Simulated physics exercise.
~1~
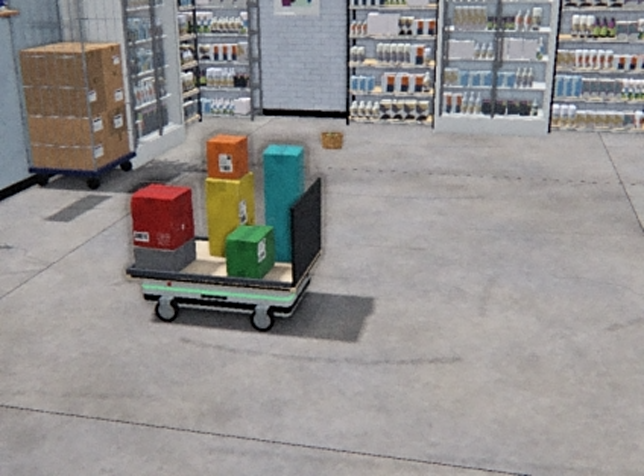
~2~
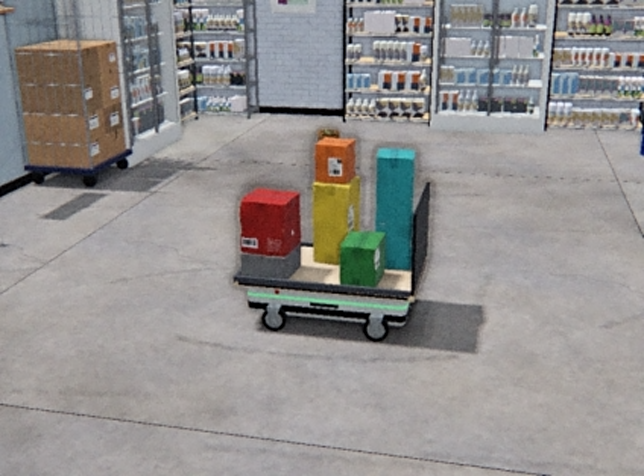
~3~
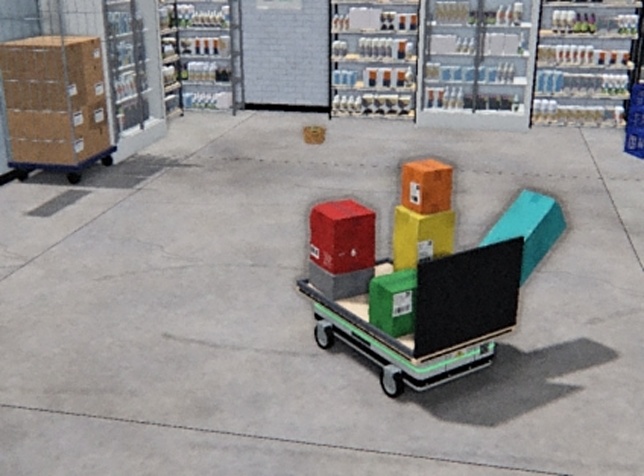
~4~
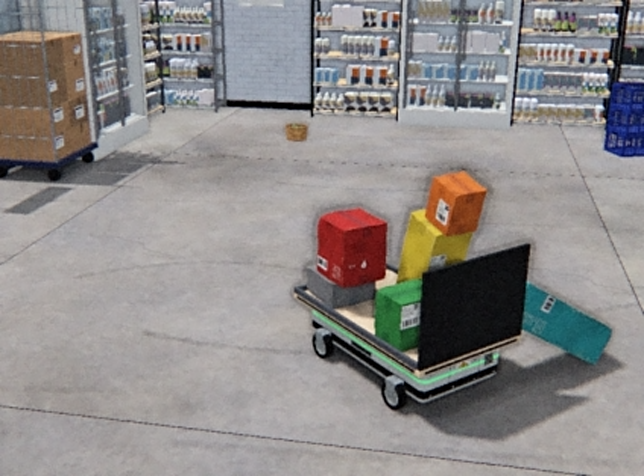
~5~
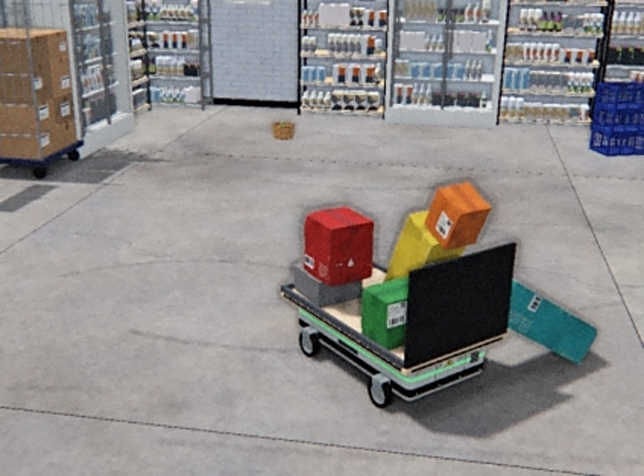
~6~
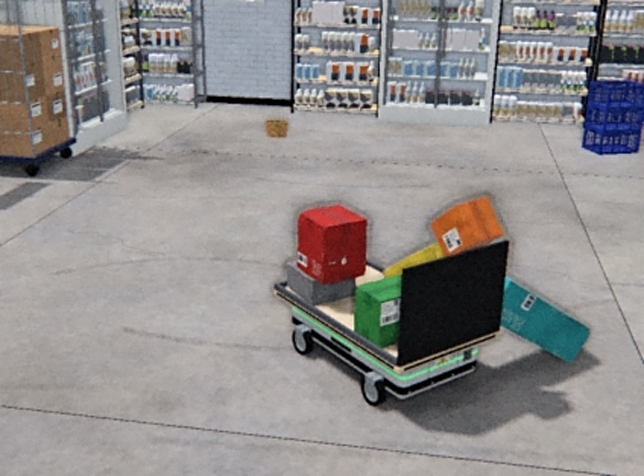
A cart stacked with coloured boxes rolled right across a shop floor, turned towards the viewer and stopped as the tall turquoise box toppled off over its side, then the yellow box tipped over on the deck with the orange one on top.
